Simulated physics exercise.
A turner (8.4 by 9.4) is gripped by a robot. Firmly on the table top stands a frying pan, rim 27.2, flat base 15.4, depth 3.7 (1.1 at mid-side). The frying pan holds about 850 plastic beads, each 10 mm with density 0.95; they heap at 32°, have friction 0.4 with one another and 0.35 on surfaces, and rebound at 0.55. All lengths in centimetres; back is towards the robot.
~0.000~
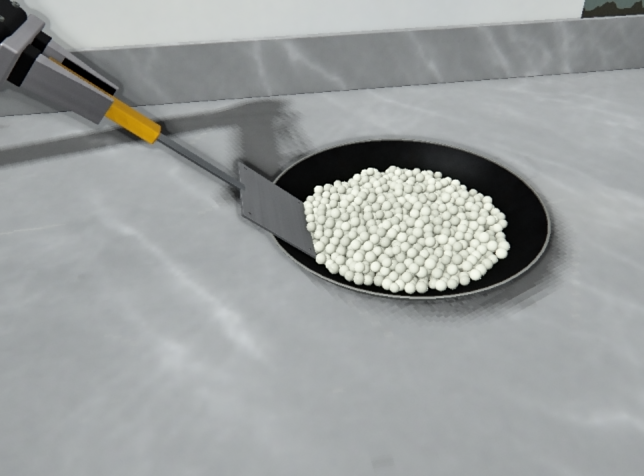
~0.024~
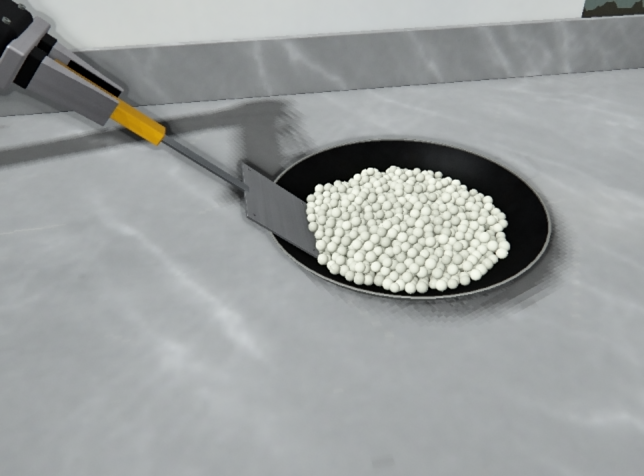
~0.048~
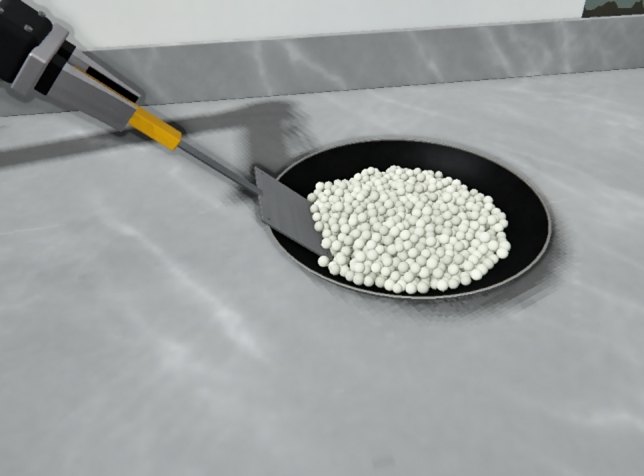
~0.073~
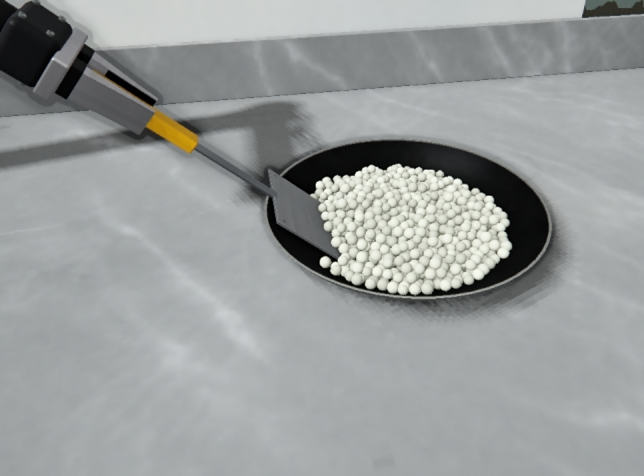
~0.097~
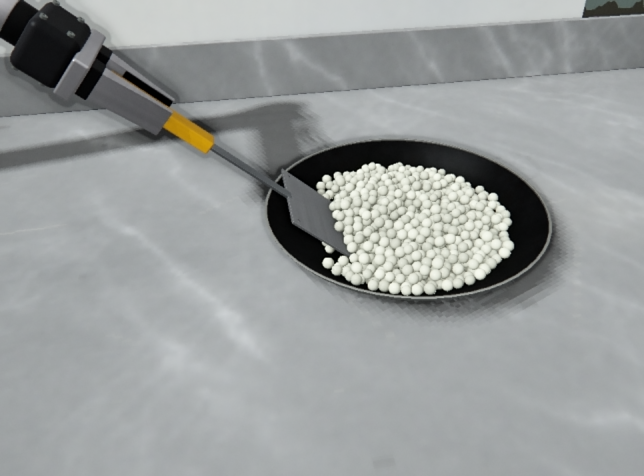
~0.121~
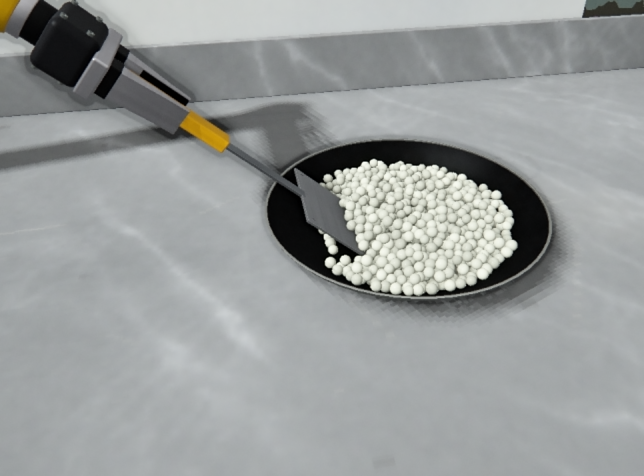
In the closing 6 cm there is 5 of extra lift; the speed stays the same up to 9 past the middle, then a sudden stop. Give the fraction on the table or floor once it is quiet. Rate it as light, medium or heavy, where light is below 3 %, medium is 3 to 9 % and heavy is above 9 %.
Rating: Heavy.
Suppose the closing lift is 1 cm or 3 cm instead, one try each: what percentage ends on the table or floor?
Try one gives about 20 in a hundred, try two about 20 in a hundred.
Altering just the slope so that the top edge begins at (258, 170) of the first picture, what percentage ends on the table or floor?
Near 15 in a hundred.
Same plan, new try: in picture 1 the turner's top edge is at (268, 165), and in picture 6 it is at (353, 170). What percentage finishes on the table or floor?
It works out to about 25 %, more or less.
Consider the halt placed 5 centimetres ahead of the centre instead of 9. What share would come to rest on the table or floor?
Near 0 per cent.
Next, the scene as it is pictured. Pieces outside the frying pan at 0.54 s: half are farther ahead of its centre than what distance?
The distance is around 20 cm.
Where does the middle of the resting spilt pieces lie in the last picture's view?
In the last view, it's around (634, 207).
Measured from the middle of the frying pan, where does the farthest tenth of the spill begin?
Roughly 45 cm.
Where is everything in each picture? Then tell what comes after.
The first picture shows the turner top edge at (240, 187), sloping 42°; upper third of the load around (399, 214), from x 310 to 505, top at y 170; 846 in the frying pan.
The second picture shows the turner top edge at (244, 188), sloping 42°; upper third of the load around (399, 214), from x 310 to 505, top at y 170.
The third picture shows the turner top edge at (258, 192), sloping 42°; upper third of the load around (400, 213), from x 310 to 505, top at y 170.
The fourth picture shows the turner top edge at (273, 194), sloping 42°; upper third of the load around (403, 212), from x 315 to 505, top at y 170.
The fifth picture shows the turner top edge at (287, 194), sloping 42°; upper third of the load around (408, 211), from x 315 to 510, top at y 165.
The sixth picture shows the turner top edge at (301, 193), sloping 42°; upper third of the load around (412, 210), from x 320 to 510, top at y 165; 846 in the frying pan.
After 0.21 s, sloping 42°, highest piece 5 above the table; 846 in the frying pan.
After 0.30 s, sloping 42°, highest piece 7 above the table; 846 in the frying pan.
After 0.54 s, sloping 42°, highest piece 5 above the table; 706 in the frying pan, 139 on the table or floor, 1 on the blade or in flight.
After 1.59 s, sloping 42°, highest piece 4 above the table; 706 in the frying pan, 140 on the table or floor.
In the end, 706 in the frying pan, 140 on the table or floor. That is 17 % on the table or floor.
